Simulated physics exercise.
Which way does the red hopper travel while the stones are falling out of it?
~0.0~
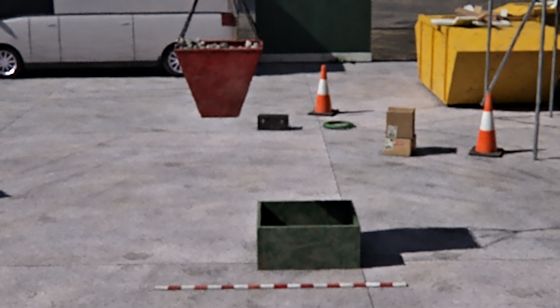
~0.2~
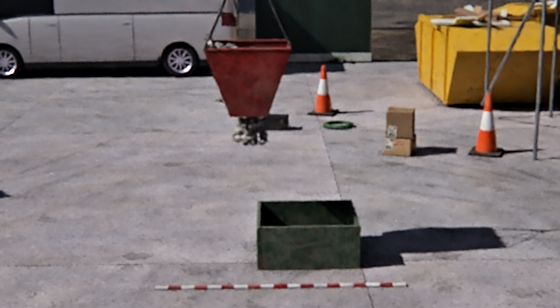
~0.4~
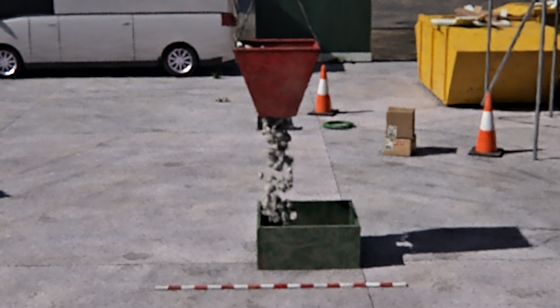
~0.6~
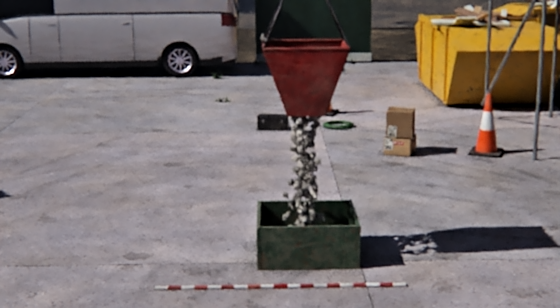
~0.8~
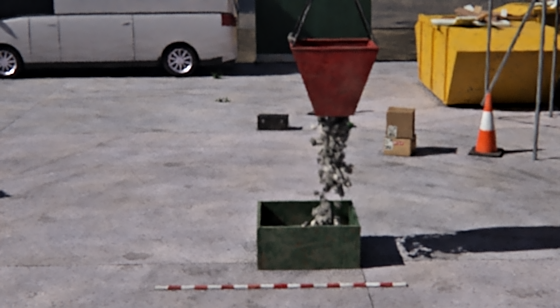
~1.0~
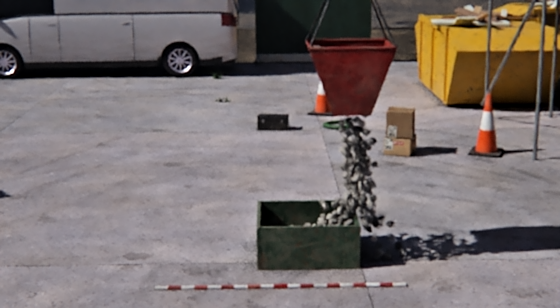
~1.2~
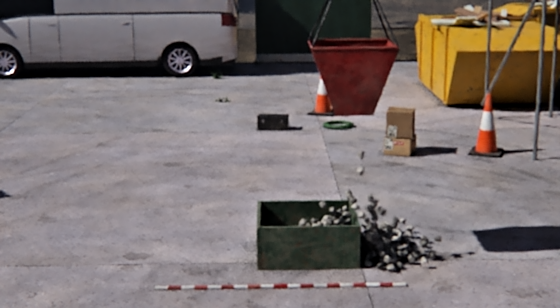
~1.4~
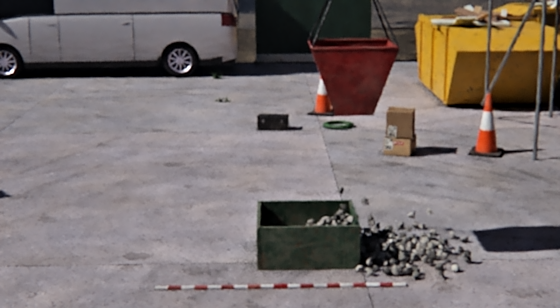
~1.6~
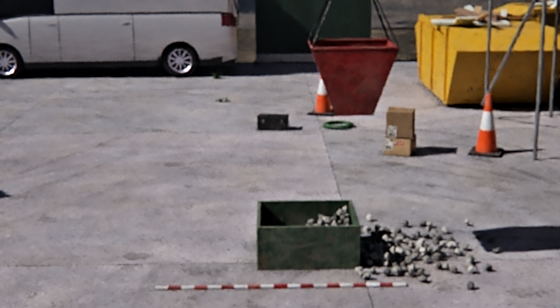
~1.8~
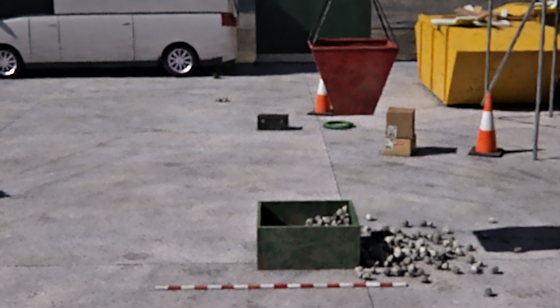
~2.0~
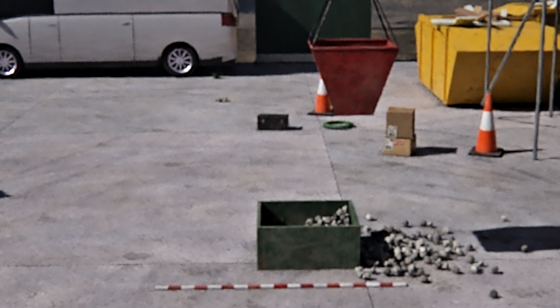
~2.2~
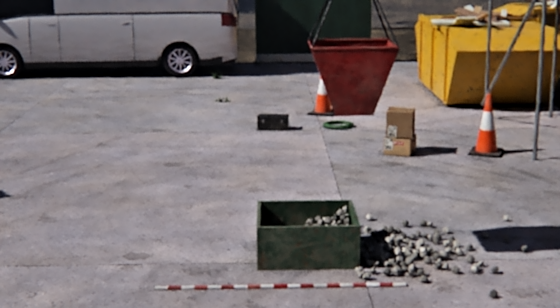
The red hopper travels to the right, passing over the green bin as it empties.
